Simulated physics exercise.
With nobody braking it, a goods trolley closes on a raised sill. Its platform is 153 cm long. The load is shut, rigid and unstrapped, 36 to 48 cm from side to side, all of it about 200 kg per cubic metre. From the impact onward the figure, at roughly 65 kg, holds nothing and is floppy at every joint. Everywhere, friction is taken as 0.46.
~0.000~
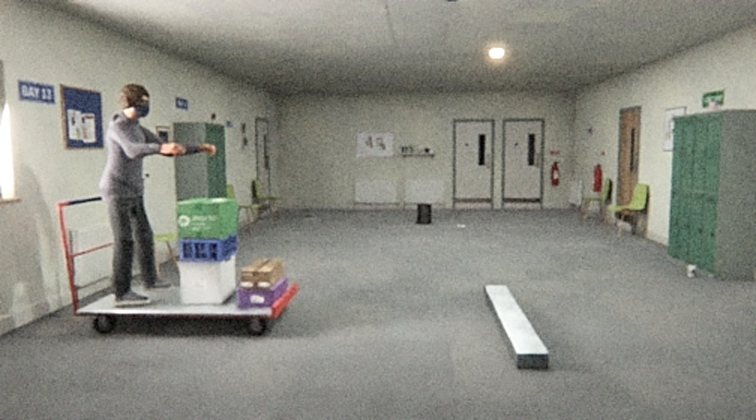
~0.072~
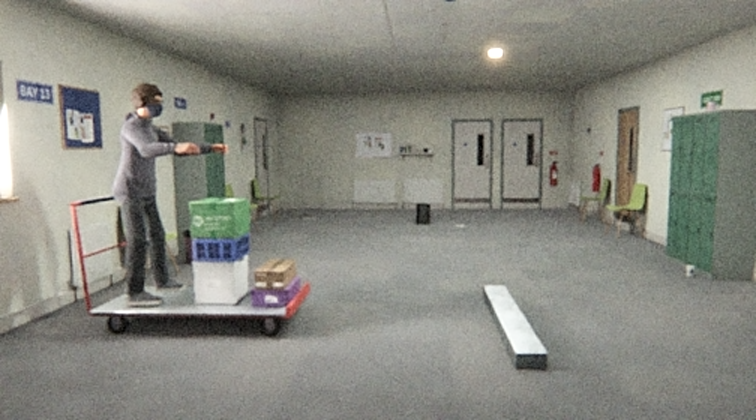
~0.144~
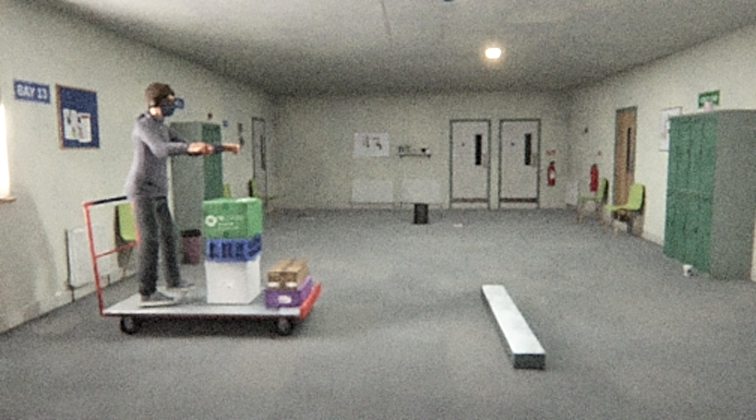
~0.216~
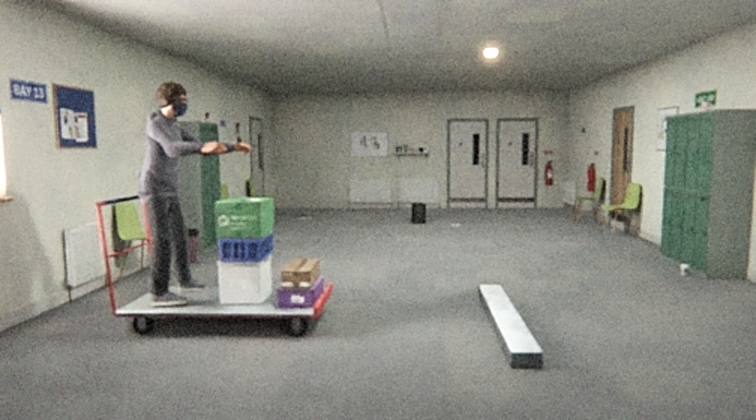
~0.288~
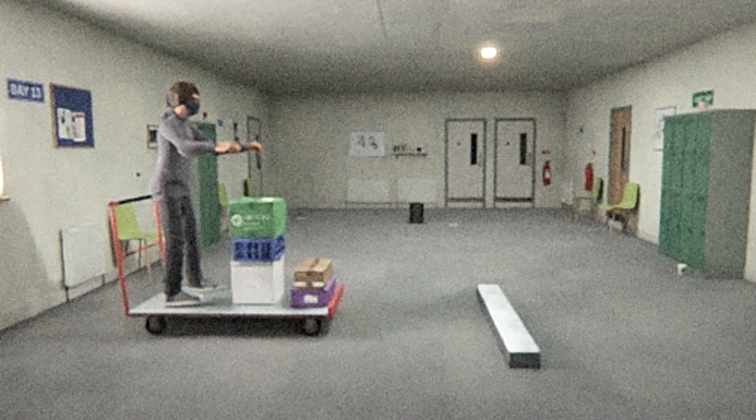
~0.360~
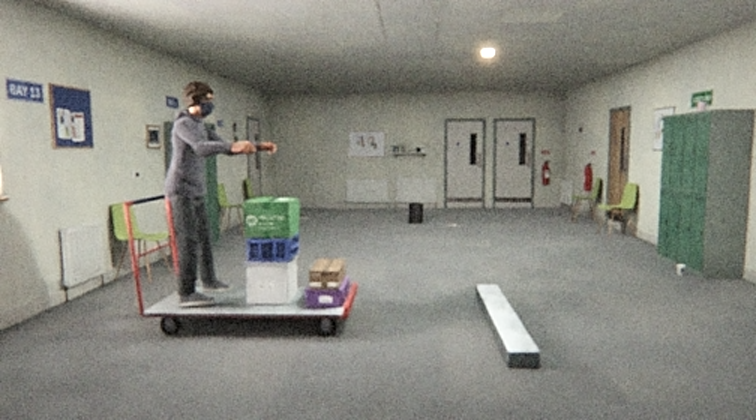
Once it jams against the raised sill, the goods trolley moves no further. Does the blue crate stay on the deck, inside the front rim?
It is never separated from the deck.
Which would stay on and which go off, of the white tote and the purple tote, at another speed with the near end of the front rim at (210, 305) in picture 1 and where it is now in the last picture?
Then white on, purple on.
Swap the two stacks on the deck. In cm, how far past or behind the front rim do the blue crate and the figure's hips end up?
Swapped: Blue 50 cm past; hips 110 cm behind.
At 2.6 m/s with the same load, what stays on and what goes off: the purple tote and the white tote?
Then purple on, white on.
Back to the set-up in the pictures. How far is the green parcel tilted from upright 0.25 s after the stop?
It leans roughly 10° away from upright.
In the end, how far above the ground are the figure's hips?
About 65 cm above the ground.
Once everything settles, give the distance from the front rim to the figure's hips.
The hips end up about 80 cm behind the front rim.
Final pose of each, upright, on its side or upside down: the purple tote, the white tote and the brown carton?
Final poses - purple: Base down; white: Base down; brown: Top down.
The wheels strike at 1.07 s.
After 1.62 s the blue crate is 17 cm behind the rim, tilted 55°, near (480, 261) in the last picture's view.
After 2.07 s the blue crate is 19 cm behind the rim, tilted 50°, near (477, 261) in the last picture's view.
When all is still (2.7 s), past the rim, brown carton and green parcel; behind it, blue crate, white tote, purple tote and the figure's hips.
